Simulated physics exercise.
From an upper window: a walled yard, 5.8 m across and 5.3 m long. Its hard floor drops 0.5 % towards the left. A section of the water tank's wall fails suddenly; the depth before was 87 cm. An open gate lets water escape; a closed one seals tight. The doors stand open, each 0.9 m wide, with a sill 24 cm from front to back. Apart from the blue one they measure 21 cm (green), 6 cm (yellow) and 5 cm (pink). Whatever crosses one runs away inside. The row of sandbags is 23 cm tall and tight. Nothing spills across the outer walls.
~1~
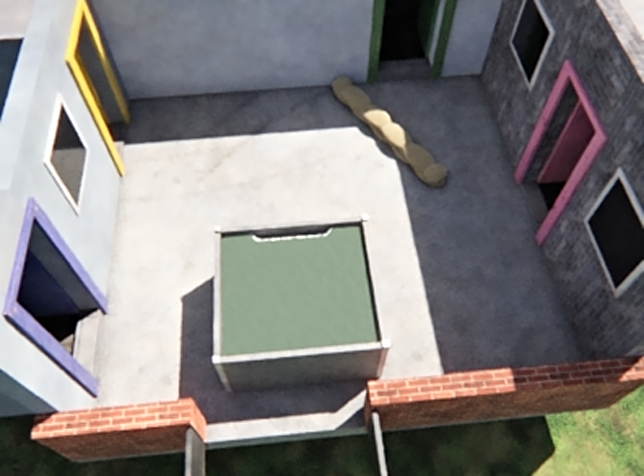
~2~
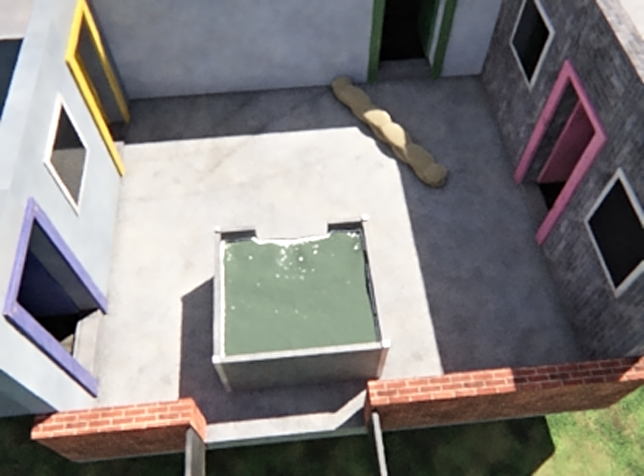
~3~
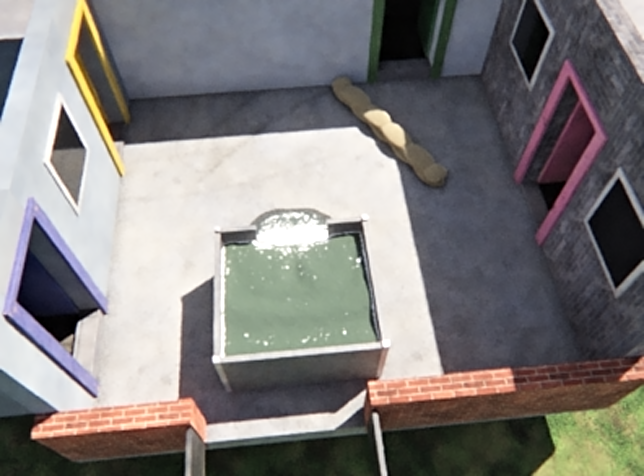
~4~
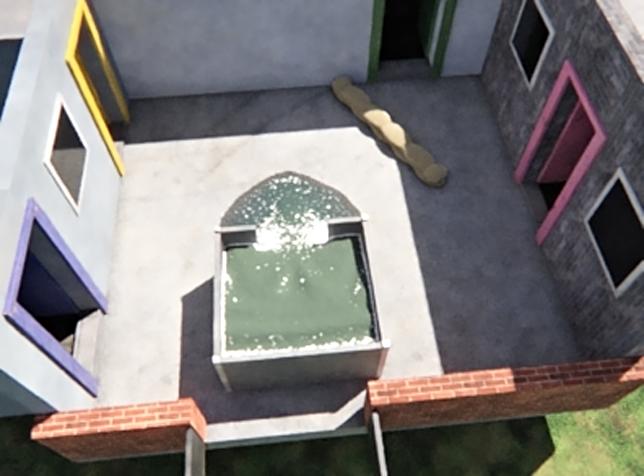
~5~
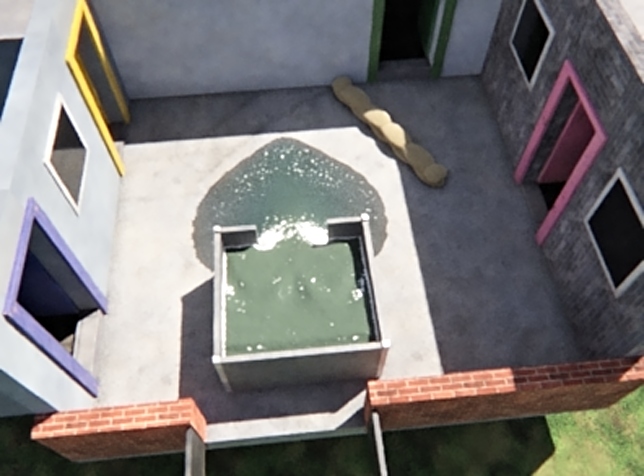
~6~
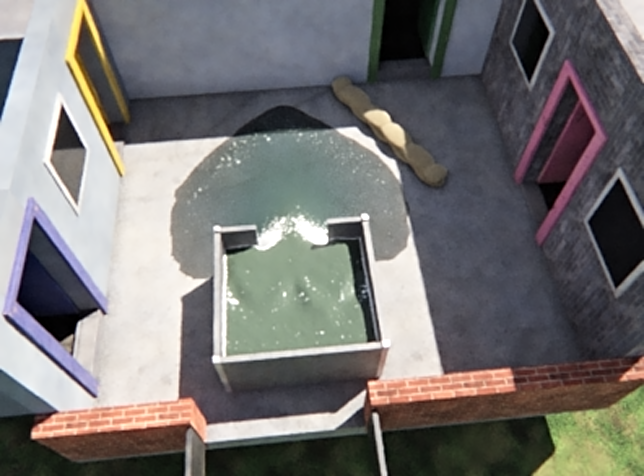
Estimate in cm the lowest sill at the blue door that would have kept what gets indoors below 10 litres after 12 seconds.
At least 11 cm or so.
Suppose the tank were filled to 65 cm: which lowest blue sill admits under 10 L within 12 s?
Then roughly 8.5 cm.
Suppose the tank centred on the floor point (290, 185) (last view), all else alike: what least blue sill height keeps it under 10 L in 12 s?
About 7.0 cm.
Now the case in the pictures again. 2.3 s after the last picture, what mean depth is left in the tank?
Some 31 cm.
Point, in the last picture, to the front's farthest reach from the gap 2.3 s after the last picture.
Near (480, 77).
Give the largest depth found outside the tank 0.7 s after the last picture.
About 41 cm.
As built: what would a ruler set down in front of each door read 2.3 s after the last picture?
Depths in cm: Green 2, yellow 19, pink 3, blue 0.
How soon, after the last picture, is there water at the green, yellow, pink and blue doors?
Green 0.9 s, yellow 0.6 s, pink 1.8 s, blue 3.4 s.
Then, 0.7 s after the last picture water covers 40 % of the floor, deepest (41 cm) near (319, 88); it has not reached the blue door.
Then, 2.3 s after the last picture water covers 50 % of the floor, deepest (29 cm) near (129, 110); it has not reached the blue door.
Then, 11.3 s after the last picture water covers 95 % of the floor, deepest (12 cm) near (92, 431); 11 cm at the blue door, 0 litres in over its 18 cm sill.
At the blue door as built, the water peaked near 15 cm, 7.9 s after the last picture.
With a sill of 10 cm, 19 litres would have come in within the 12 s; with 13.5 cm, 1 litre. So under 10 litres takes about 11 cm.
